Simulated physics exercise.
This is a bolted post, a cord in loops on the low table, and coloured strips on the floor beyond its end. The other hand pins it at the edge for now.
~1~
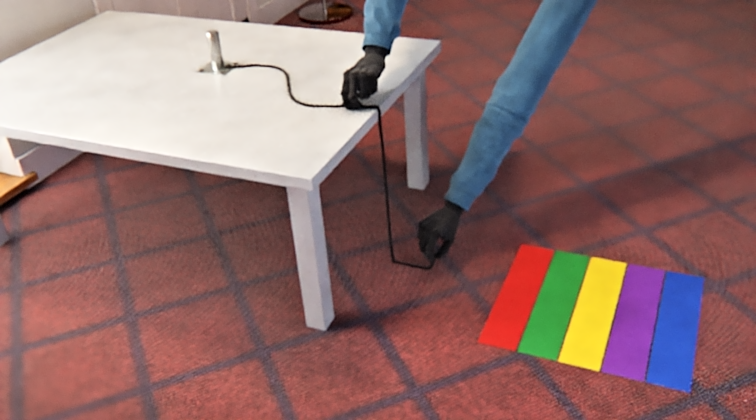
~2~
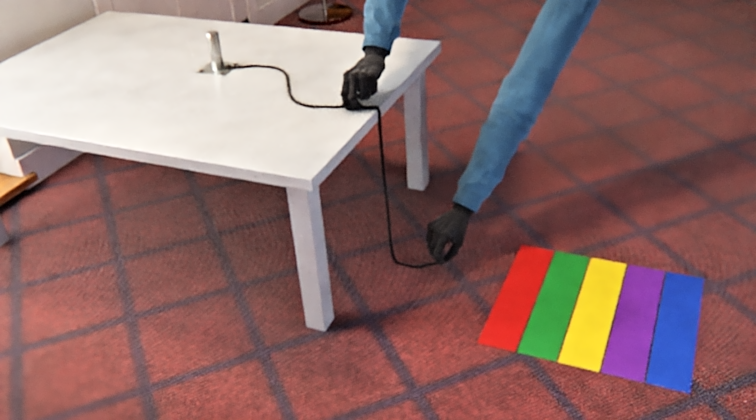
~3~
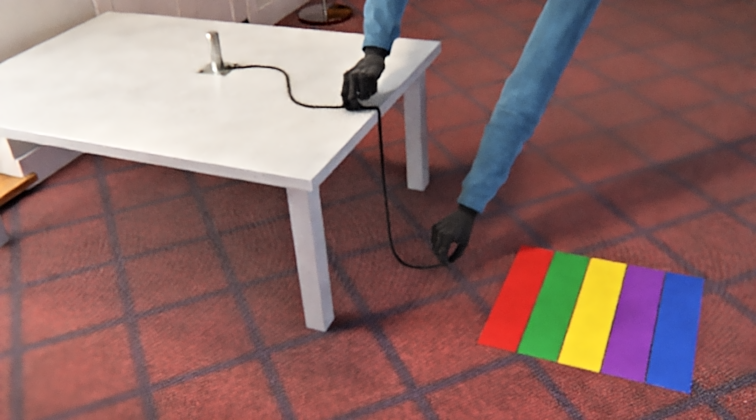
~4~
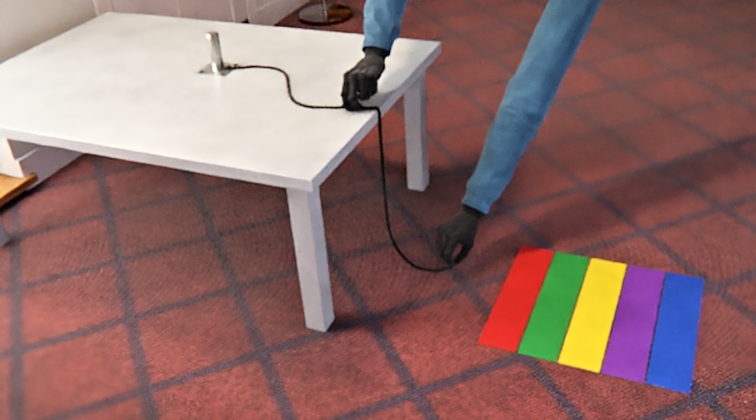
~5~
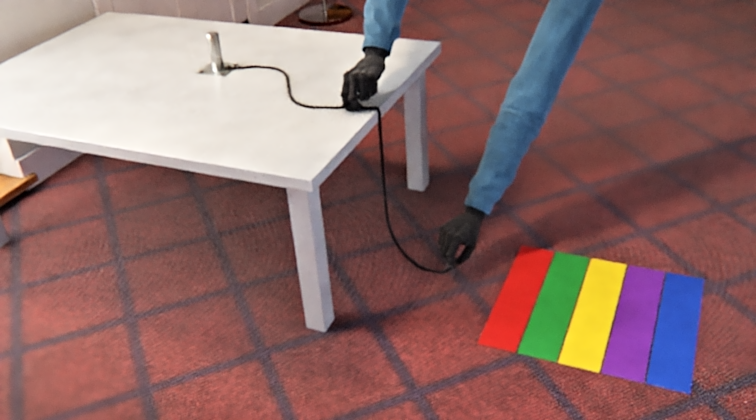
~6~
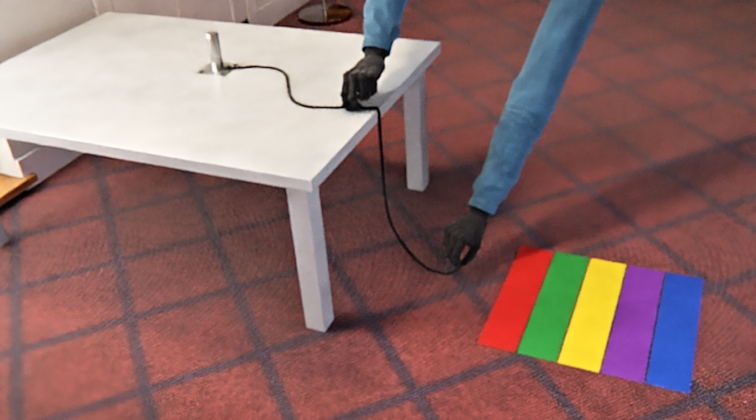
The clip shows a gloved hand pinning a black cord at the edge of a low white table while another gloved hand, low over the carpet, draws the cord's end slightly right, toward red, green, yellow, purple and blue strips.
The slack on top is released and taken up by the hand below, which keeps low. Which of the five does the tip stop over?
The yellow one.
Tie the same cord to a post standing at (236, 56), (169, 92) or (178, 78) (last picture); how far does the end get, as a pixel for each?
Near (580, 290), (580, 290) and (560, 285).
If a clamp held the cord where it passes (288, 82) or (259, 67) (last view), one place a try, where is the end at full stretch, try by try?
Near (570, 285) and (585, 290).
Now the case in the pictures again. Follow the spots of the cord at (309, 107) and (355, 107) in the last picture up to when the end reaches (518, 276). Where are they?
At (353, 100), then (381, 124).
Soon after, end near (518, 276); over red.
Then, end near (567, 286); over green.
At full stretch, end near (595, 292); over yellow. It halts on the yellow strip.
